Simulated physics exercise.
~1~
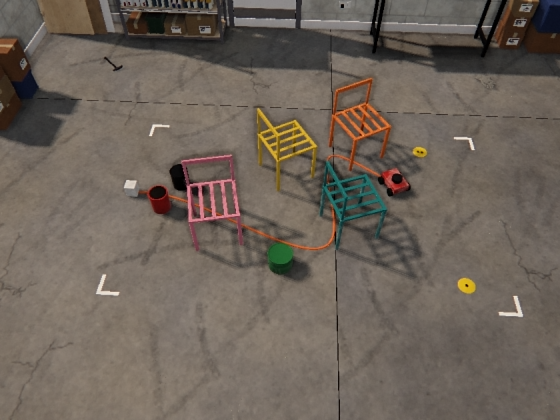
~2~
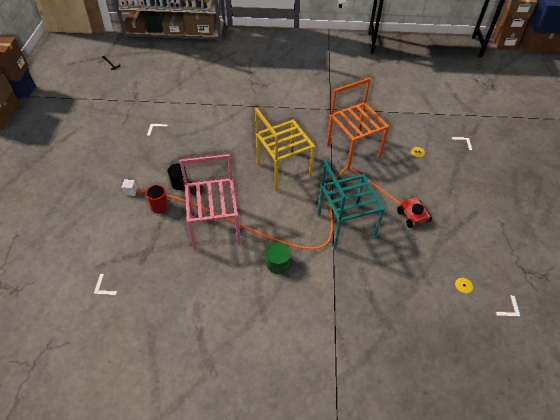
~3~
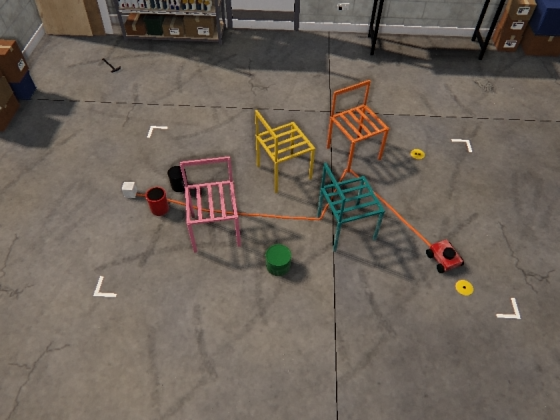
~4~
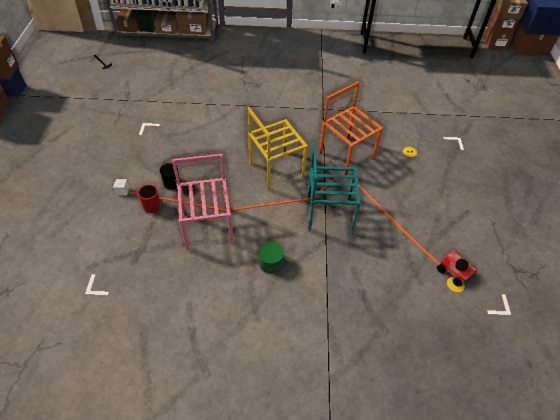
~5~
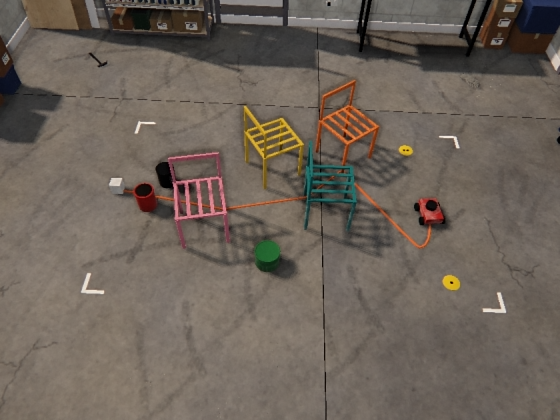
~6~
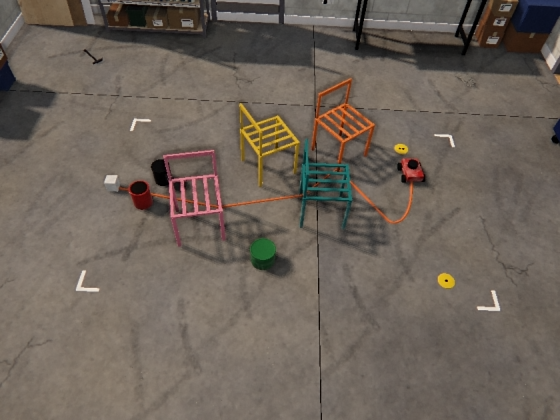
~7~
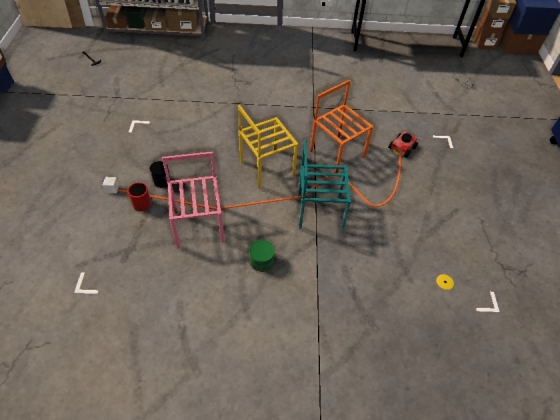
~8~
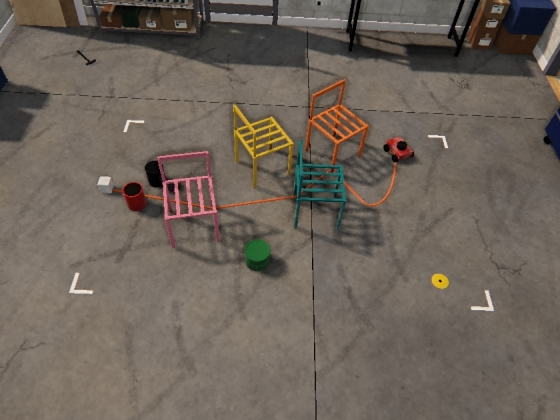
A red cart trailing an orange cord drives down-right, shifts the teal chair, then returns up.
